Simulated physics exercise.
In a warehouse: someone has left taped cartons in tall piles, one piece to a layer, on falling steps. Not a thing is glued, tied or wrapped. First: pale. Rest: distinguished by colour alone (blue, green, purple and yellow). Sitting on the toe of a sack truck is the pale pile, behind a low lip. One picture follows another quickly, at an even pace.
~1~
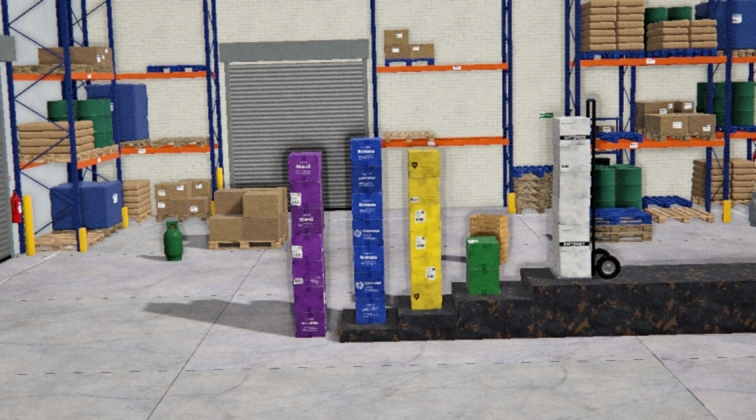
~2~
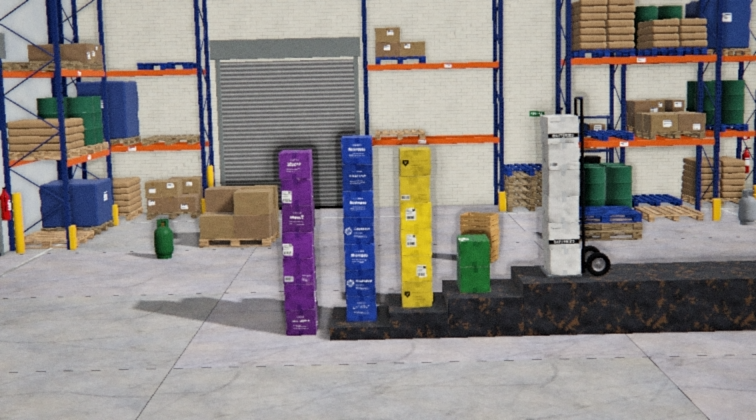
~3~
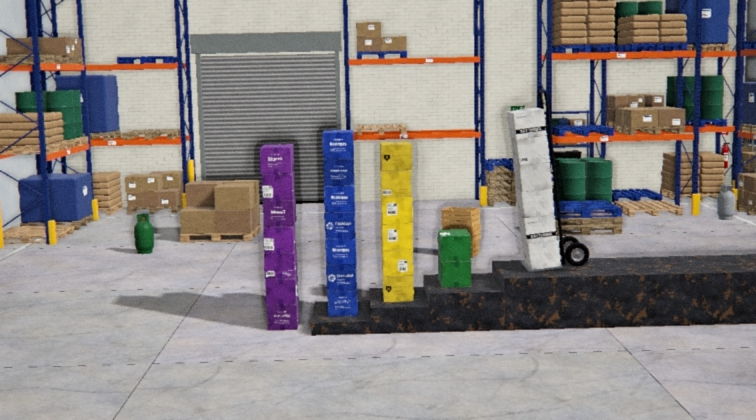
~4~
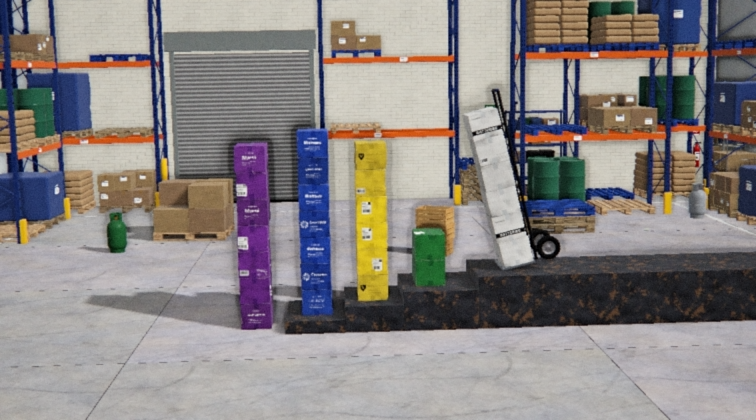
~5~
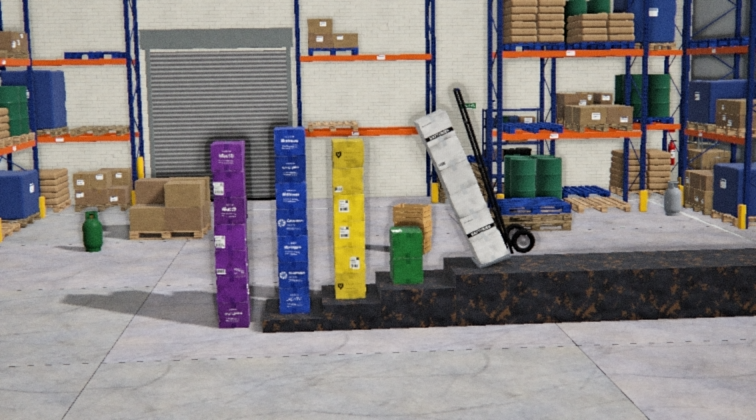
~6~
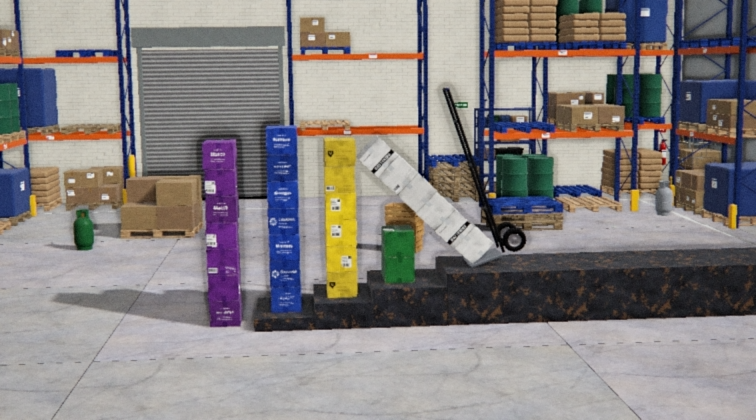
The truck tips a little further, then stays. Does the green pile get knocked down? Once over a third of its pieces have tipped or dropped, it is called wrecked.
No, it stays up.
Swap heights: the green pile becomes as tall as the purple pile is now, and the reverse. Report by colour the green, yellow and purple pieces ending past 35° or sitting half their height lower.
Pieces down at the end - green: 6, yellow: 5, purple: 1.
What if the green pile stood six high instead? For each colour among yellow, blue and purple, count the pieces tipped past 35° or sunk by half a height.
You'd end up with yellow at 4, blue at 6 and purple at 5.
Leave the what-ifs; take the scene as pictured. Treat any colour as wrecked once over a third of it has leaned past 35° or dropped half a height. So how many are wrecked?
The answer is 0.
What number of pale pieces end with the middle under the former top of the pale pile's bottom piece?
The number works out at 4.
Soon, 6 of the pale pile down; none of the 2 green cartons down (0 of 22 in all colours); top green carton unmoved; top yellow carton tipped a little.
A while on, 6 of the pale pile down; none of the 2 green cartons down (0 of 22 in all colours); top green carton unmoved; top yellow carton tipped barely.
Towards the end, 6 of the pale pile down; none of the 2 green cartons down (0 of 22 in all colours); top green carton unmoved; top yellow carton tipped a little.
Then, 6 of the pale pile down; none of the 2 green cartons down (0 of 22 in all colours); top green carton unmoved; top yellow carton tipped barely.
Finally, 6 of the pale pile down; none of the 2 green cartons down (0 of 22 in all colours); top green carton unmoved; top yellow carton displaced about its own height. Seen by the last camera, middles, top green carton near (398, 241), top yellow carton near (316, 152).
